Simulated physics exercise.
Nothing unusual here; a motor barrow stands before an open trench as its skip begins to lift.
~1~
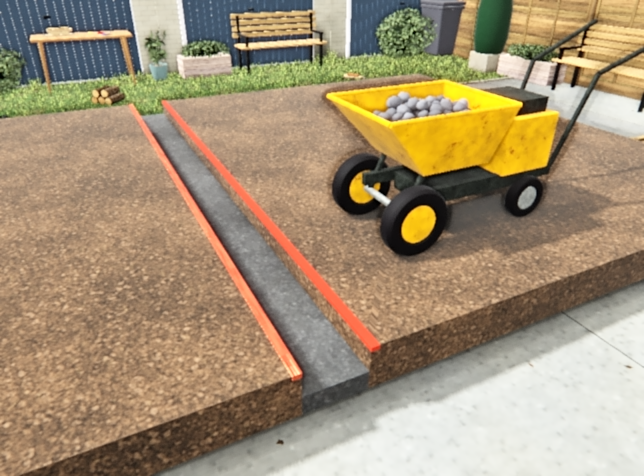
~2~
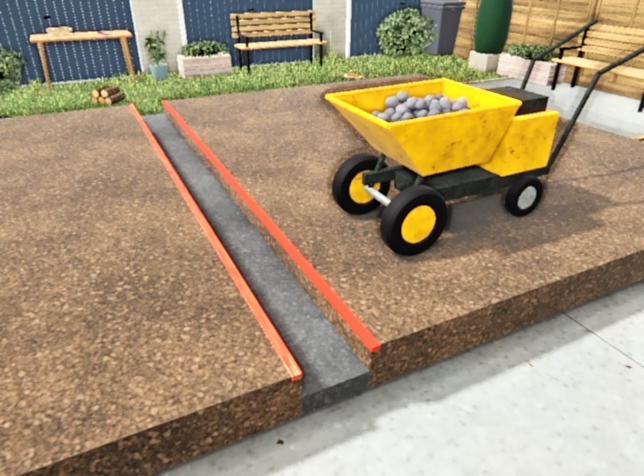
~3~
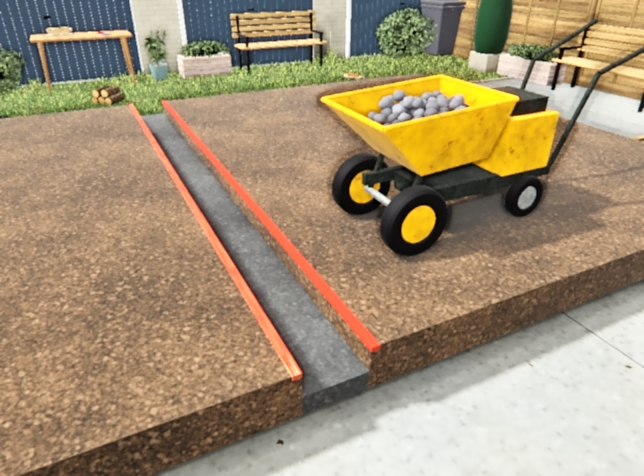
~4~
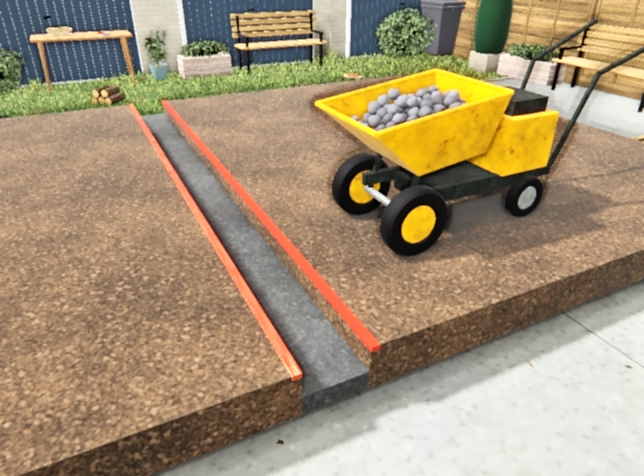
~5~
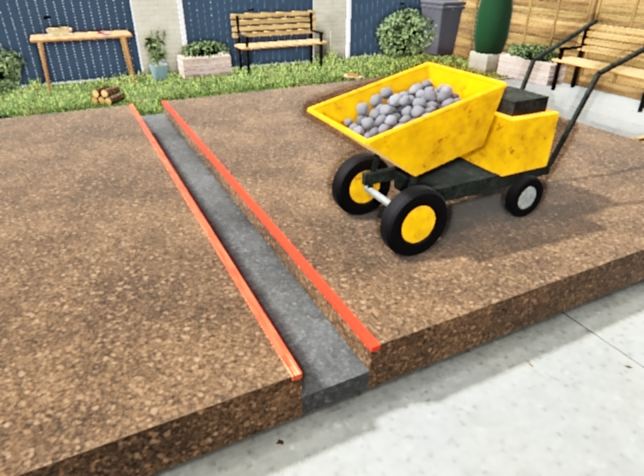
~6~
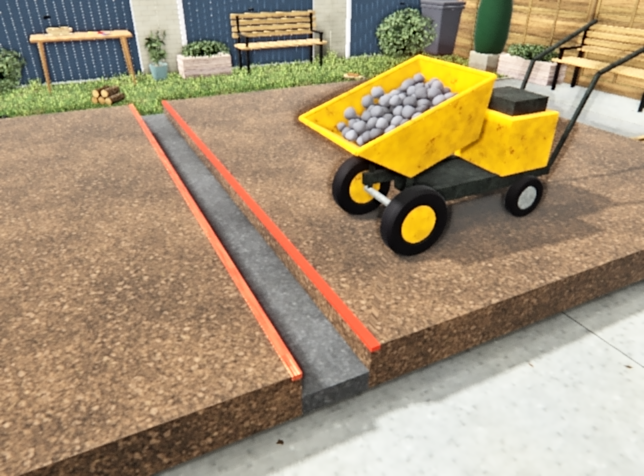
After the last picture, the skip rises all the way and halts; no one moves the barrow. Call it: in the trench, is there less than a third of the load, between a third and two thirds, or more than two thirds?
More than two thirds of the load is in the trench.
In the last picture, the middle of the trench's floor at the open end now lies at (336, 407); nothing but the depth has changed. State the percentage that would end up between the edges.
Something close to 100 per cent.
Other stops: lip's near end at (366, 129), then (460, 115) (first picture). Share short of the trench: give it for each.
In turn, around 0 per cent and 50 per cent.
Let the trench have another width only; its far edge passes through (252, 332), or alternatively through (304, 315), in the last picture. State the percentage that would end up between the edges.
Lab note: Try one about 90 %, try two about 40 %.
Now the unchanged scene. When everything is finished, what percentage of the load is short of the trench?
Near 0 %.
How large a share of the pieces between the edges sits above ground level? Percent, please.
My best guess is some 20 per cent.
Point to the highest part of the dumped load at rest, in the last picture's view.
Around (259, 255).
Soon, skip tipped steeply; all in the skip.
A while on, skip tipped right over; most in the skip; about a quarter in or heaped over the trench; a stray few falling.
Towards the end, skip tipped right over; a small part in the skip; most in or heaped over the trench; a small part beyond it.
Finally, skip tipped right over; a small part in the skip; most in or heaped over the trench; a small part beyond it.
